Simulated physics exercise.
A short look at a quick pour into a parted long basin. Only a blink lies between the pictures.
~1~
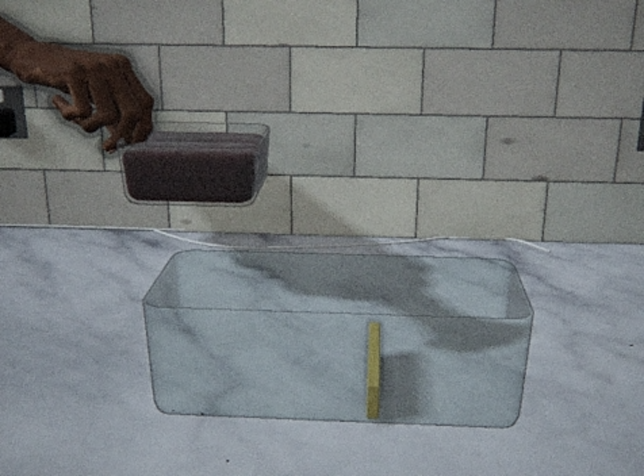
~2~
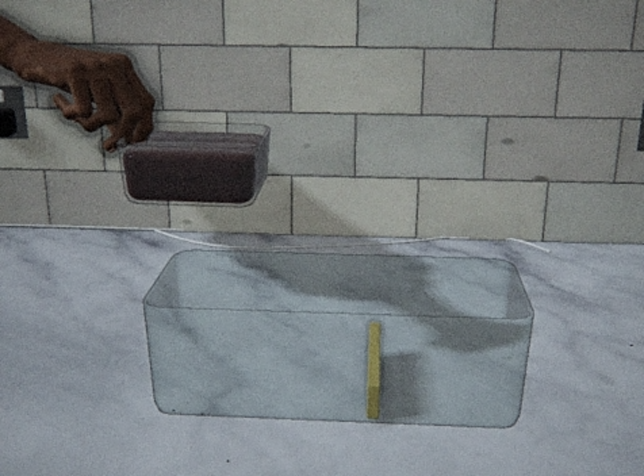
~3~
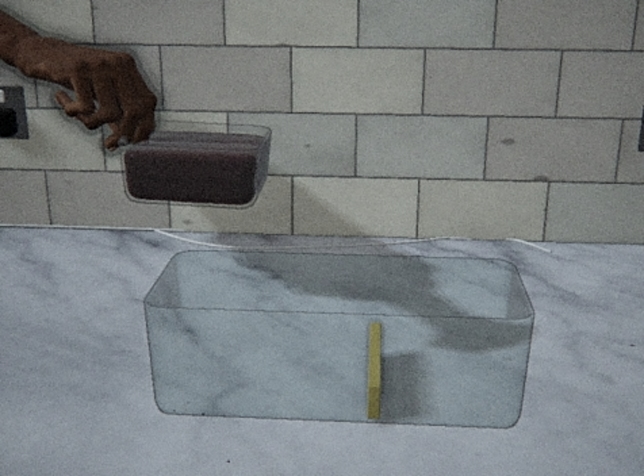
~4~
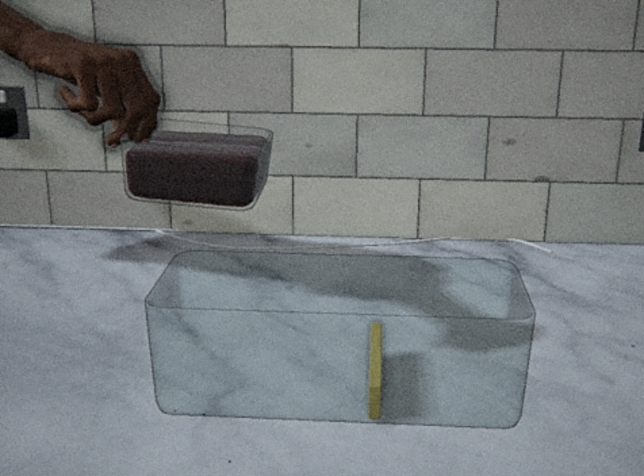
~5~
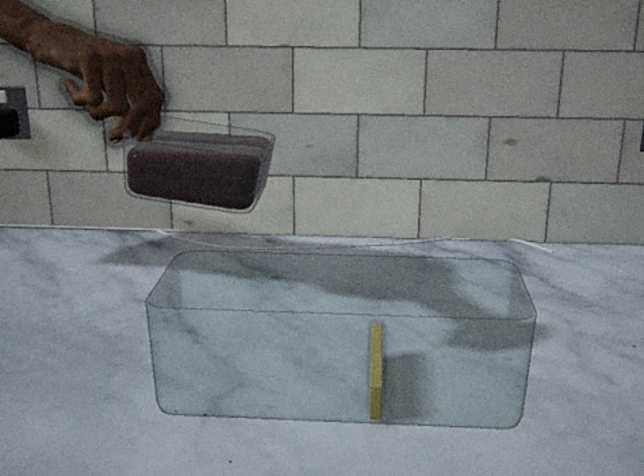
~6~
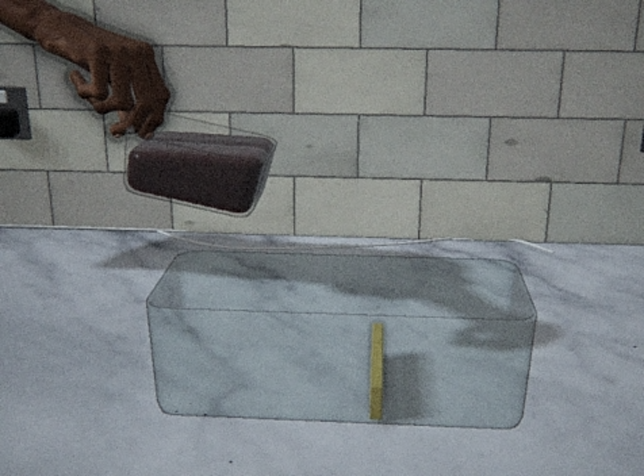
In the video, a hand holds a small clear container of dark reddish-brown contents above a long, clear basin with an upright yellow divider on a marble surface, then gradually tilts the container slightly down to the right.
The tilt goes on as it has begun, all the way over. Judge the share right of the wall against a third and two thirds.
The share right of the wall is less than a third.
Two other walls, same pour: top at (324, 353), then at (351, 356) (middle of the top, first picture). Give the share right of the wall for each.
Near 60 % and 20 %.
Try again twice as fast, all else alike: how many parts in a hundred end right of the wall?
Near 15 %.
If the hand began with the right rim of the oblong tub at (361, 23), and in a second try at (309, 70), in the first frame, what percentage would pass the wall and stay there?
The first gives 75 %, the second 65 %.
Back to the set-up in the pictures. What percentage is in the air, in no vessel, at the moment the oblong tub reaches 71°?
It comes to 40 per cent or so.
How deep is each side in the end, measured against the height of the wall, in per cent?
Near 50 on the left, 0 on the right.
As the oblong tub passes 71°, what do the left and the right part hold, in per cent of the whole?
The left part 35 per cent, the right part 0.
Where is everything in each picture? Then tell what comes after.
In the first picture, tilt 0°; pouring edge (263, 138); surface from (135, 141) to (262, 144); the long basin's rim runs from (160, 278) to (522, 289); the wall's top is at (374, 353).
In the second picture, tilt 0°; pouring edge (264, 139); surface from (135, 141) to (262, 145).
In the third picture, tilt 2°; pouring edge (265, 141); surface from (137, 141) to (264, 146).
In the fourth picture, tilt 4°; pouring edge (267, 144); surface from (139, 141) to (265, 146).
In the fifth picture, tilt 8°; pouring edge (269, 148); surface from (140, 141) to (268, 148).
In the sixth picture, tilt 12°; pouring edge (271, 153); surface from (141, 142) to (270, 148).
A moment on, the oblong tub is tipped part way and 29 per cent is still to pour, 34 is left of the wall and 0 right of it.
Next, the oblong tub is tipped right over and 2 per cent is still to pour, 88 is left of the wall and 6 right of it.
Then the oblong tub is tipped right over and 0 per cent is still to pour, 93 is left of the wall and 6 right of it.
Later the oblong tub is tipped right over and 0 per cent is still to pour, 93 is left of the wall and 6 right of it.
At rest 93 per cent lies left of the wall, 6 right of it and 1 outside.
